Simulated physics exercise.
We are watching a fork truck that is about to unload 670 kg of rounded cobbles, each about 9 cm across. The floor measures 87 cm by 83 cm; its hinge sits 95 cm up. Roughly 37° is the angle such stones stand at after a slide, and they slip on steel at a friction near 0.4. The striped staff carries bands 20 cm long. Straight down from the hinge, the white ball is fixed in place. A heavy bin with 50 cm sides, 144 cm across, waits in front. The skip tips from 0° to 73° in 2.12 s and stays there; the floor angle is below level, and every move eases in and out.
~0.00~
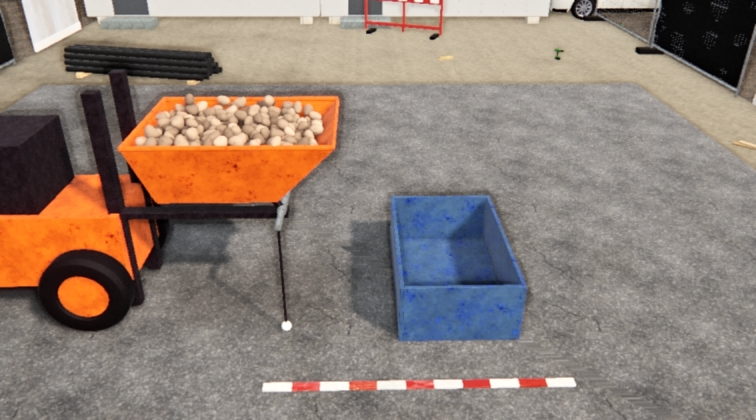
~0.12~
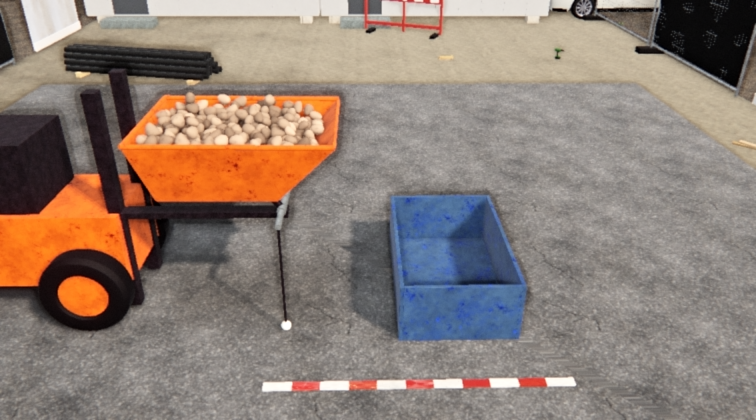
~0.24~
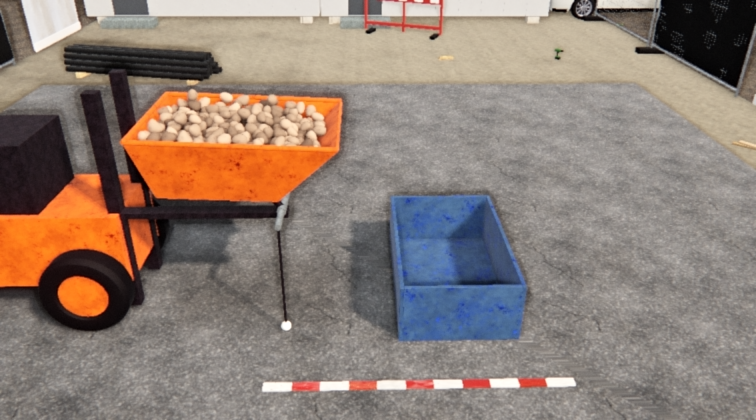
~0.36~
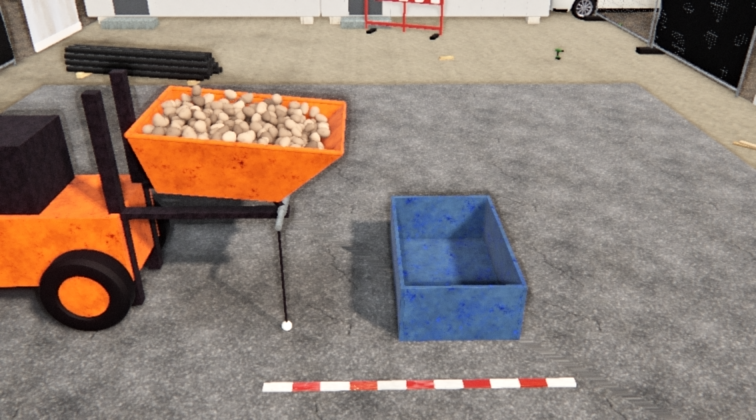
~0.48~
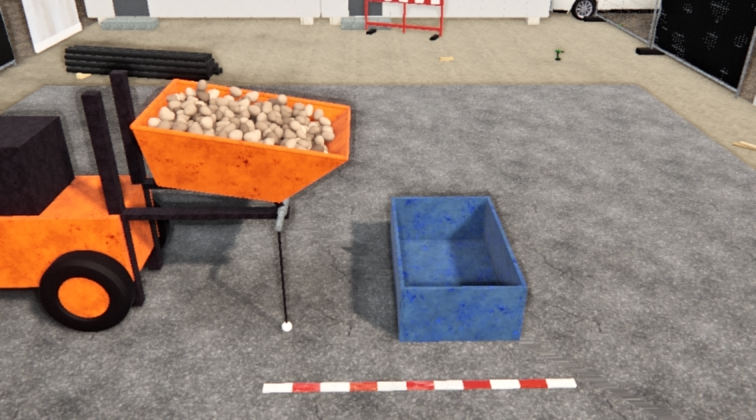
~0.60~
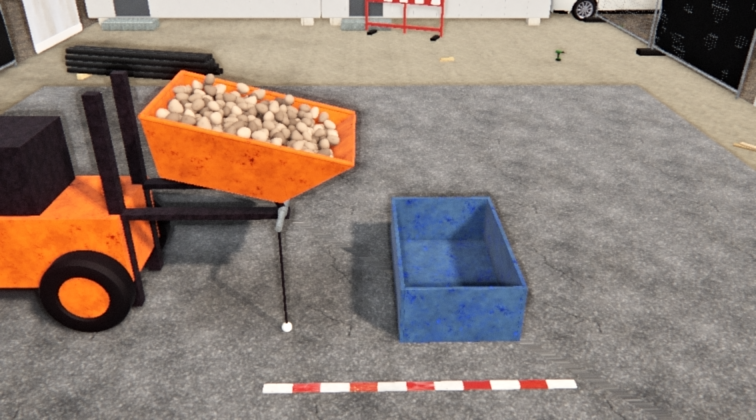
In a paved yard, an orange fork truck slowly tilts its stone-filled skip down to the right.
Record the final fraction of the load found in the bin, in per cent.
Final fraction: About 85 %.
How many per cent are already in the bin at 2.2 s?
50 per cent or so by then.
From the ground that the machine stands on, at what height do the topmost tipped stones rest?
The top of the heap ends up around 48 cm above that ground.
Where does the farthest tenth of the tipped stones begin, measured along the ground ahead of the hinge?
About 170 cm.
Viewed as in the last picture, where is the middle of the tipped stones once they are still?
Roughly at pixel (436, 271).
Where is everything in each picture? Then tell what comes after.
In the first frame, the skip is at 0°, its lip at (333, 148); the top of the load is at (235, 108).
In the second frame, the skip is at 1°, its lip at (334, 148); the top of the load is at (225, 107); the stones move at 0.1 m/s on average.
In the third frame, the skip is at 3°, its lip at (337, 150); the top of the load is at (228, 105); the stones move at 0.2 m/s on average.
In the fourth frame, the skip is at 6°, its lip at (342, 154); the top of the load is at (213, 102); the stones move at 0.3 m/s on average.
In the fifth frame, the skip is at 10°, its lip at (347, 159); the top of the load is at (193, 98); the stones move at 0.4 m/s on average.
In the sixth frame, lip at (353, 165), floor tilted 14°, highest stones at (196, 90); the stones move at 0.5 m/s on average.
After 1.6 s the floor is at 62°; 98 % in the skip, 2 % short of the bin; the foremost stones are at (399, 223).
After 2.2 s the floor is at 73°; 36 % in the skip, 13 % short of the bin, 51 % in the bin; the foremost stones are at (491, 267).
After 2.6 s the floor is at 73°; 13 % in the skip, 17 % short of the bin, 69 % in the bin, 1 % beside or beyond the bin; the foremost stones are at (490, 260).
After 5.2 s the floor is at 73°; 0 % in the skip, 16 % short of the bin, 83 % in the bin, 1 % beside or beyond the bin; the foremost stones are at (511, 301).
